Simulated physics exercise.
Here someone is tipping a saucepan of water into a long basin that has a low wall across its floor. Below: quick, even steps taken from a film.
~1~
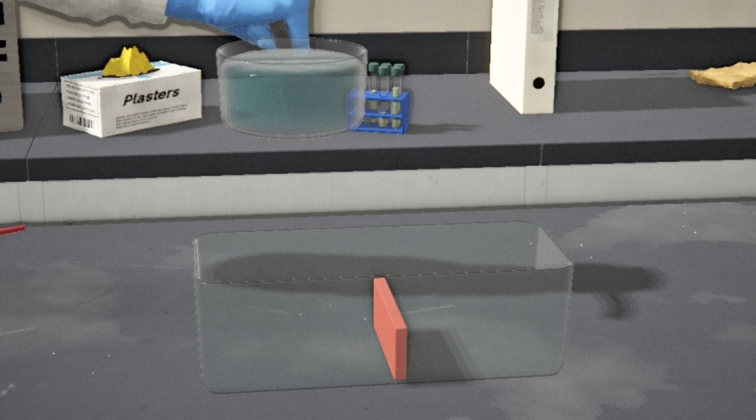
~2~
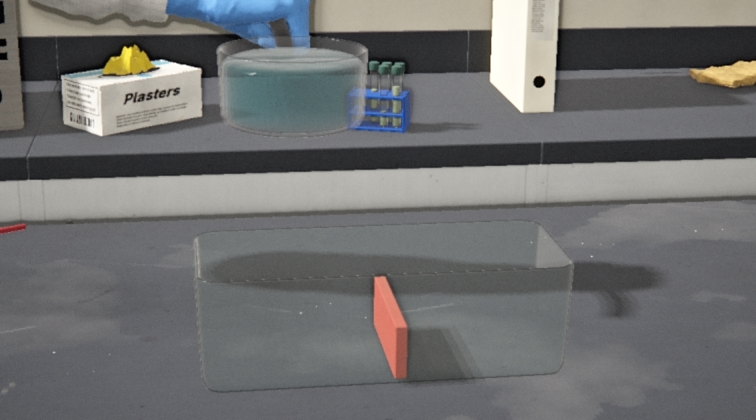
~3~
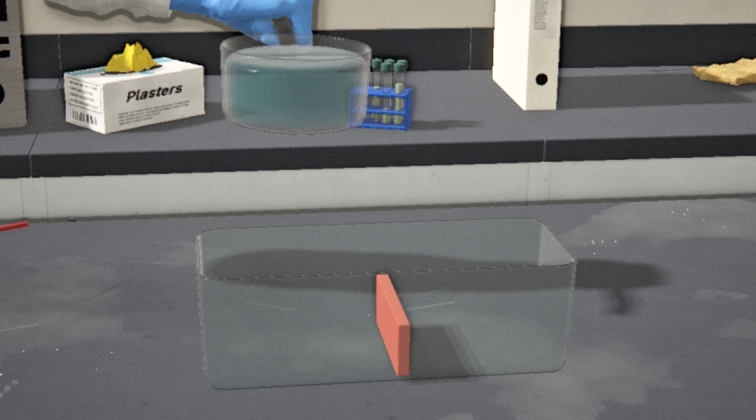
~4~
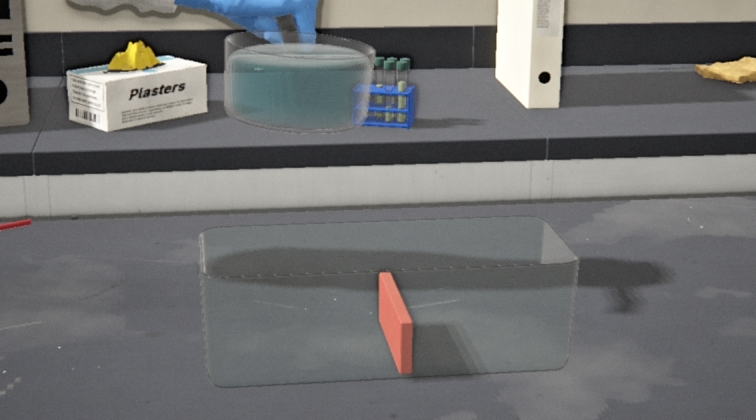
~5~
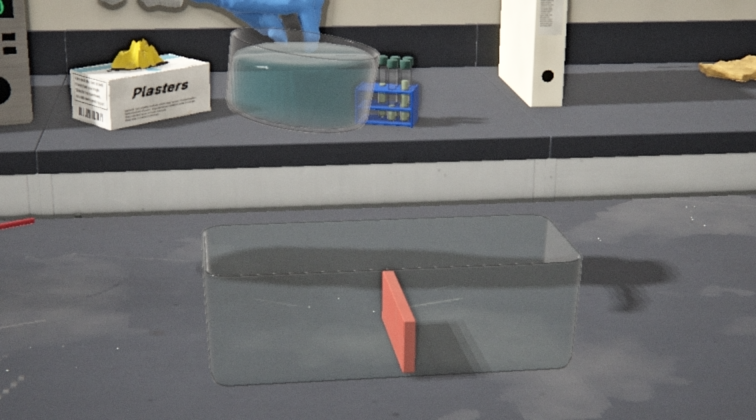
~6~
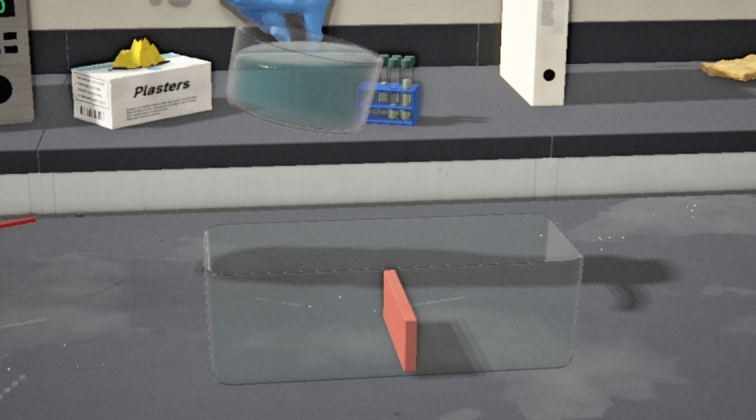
In a laboratory, seen from the front and slightly above, a grey bench stands before a raised dark shelf. A clear long basin with a low red wall across its floor sits in front; behind are a plasters box, a clear round vessel of teal water, blue-racked tubes and a white binder. A blue-gloved hand slowly tilts the vessel rightward, its water shifting inside, while the camera drifts slightly.
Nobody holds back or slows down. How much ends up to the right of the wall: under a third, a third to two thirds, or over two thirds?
Over two thirds.
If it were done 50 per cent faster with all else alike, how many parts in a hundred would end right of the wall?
It comes to near 80 per cent.
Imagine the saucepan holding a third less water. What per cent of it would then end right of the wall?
My estimate is about 80 percent.
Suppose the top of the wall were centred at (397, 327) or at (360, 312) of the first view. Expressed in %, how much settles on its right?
You'd get roughly 65 per cent the first time and roughly 95 per cent the second.
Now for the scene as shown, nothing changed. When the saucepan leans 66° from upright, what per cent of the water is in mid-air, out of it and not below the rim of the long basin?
Some 35 per cent, I'd say.
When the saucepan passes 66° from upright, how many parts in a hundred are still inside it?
Roughly 50 percent.
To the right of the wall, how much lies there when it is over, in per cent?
I'd say close to 85 per cent.
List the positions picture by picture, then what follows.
The first frame shows tilt 0°; pouring edge (365, 51); surface from (221, 63) to (361, 60); the long basin's rim runs from (195, 260) to (556, 245); the wall's top is at (390, 304).
The second frame shows tilt 1°; pouring edge (366, 51); surface from (221, 61) to (362, 59).
The third frame shows tilt 2°; pouring edge (369, 50); surface from (225, 59) to (365, 57).
The fourth frame shows tilt 5°; pouring edge (373, 52); surface from (228, 56) to (368, 56).
The fifth frame shows tilt 8°; pouring edge (378, 55); surface from (232, 55) to (374, 55).
The sixth frame shows tilt 13°; pouring edge (380, 60); surface from (235, 55) to (378, 55).
A moment on, the saucepan is tipped part way and 49 per cent is still to pour, 1 is left of the wall and 15 right of it.
Next, the saucepan is tipped right over and 8 per cent is still to pour, 4 is left of the wall and 78 right of it.
Then the saucepan is tipped right over and 0 per cent is still to pour, 15 is left of the wall and 83 right of it.
Later the saucepan is tipped right over and 0 per cent is still to pour, 16 is left of the wall and 83 right of it.
Finally, 16 per cent lies left of the wall, 83 right of it and 1 outside.
